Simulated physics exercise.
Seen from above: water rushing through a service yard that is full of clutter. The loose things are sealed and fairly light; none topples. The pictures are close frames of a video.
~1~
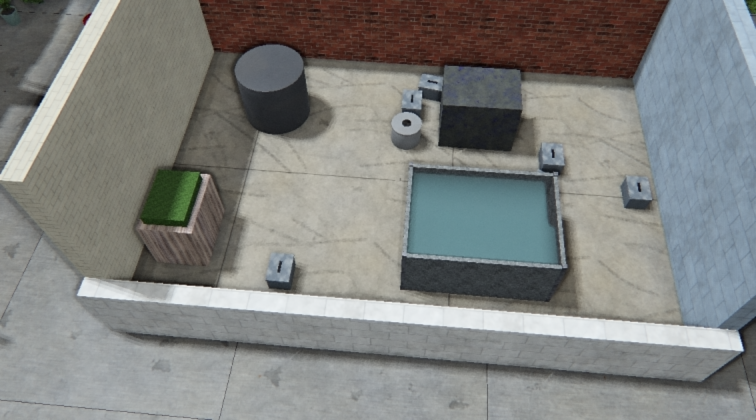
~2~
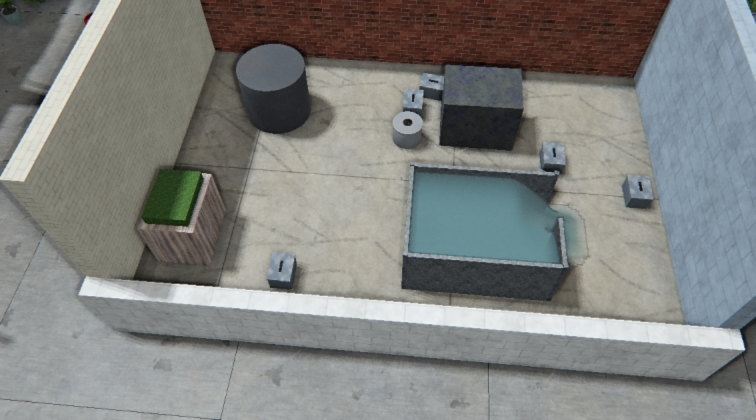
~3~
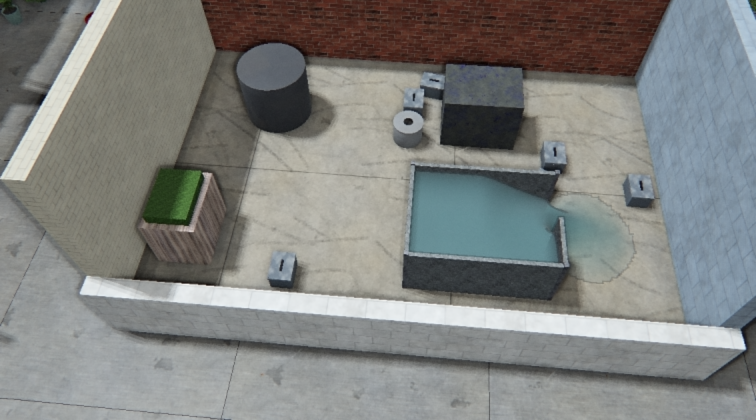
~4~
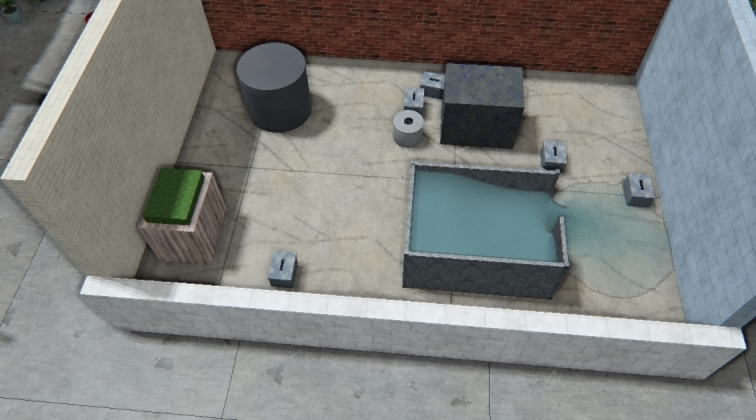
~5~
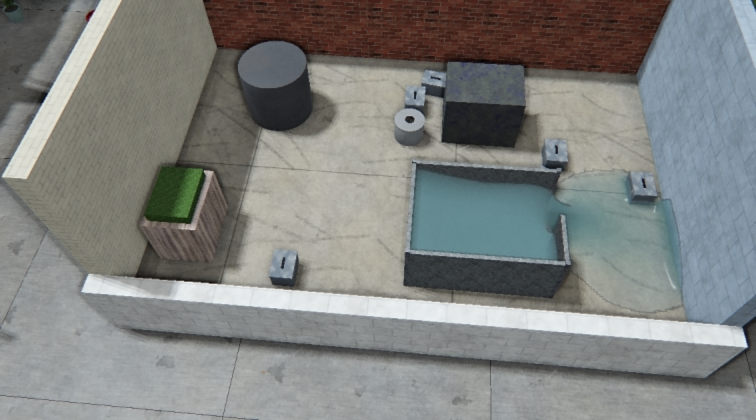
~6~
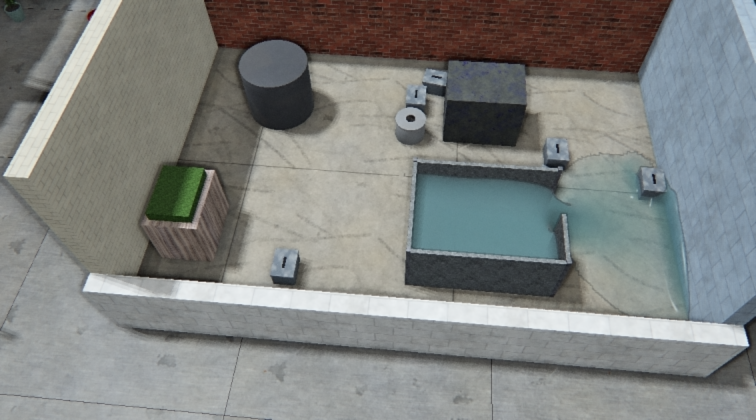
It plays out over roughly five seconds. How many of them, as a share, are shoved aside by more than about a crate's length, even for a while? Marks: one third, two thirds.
Share: From one to two thirds.
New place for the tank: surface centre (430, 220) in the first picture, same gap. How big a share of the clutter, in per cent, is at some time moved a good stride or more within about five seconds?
I make it 50 per cent.
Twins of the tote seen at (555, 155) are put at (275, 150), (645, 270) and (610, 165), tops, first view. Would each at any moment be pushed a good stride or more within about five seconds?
In turn: Under that, pushed that far, moved that far.
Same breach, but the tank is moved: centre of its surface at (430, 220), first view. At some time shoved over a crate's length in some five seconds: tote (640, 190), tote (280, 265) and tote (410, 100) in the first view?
One after the other: Swept aside, under that, no.
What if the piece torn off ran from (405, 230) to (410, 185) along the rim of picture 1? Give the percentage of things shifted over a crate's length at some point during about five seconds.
About 10 per cent.
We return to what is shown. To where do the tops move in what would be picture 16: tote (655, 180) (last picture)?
At about (616, 62).
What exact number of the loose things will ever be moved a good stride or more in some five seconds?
The number is 4.
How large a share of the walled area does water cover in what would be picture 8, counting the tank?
About 20 per cent.
A moment on, 0 of 8 are well off their spots; 1 afloat.
Next, 1 of 8 are well off their spots; 1 afloat.
Later, 1 of 8 are well off their spots; 1 afloat.
In the end, 4 of 8 are well off their spots, and 4 have been at some point; 1 afloat.
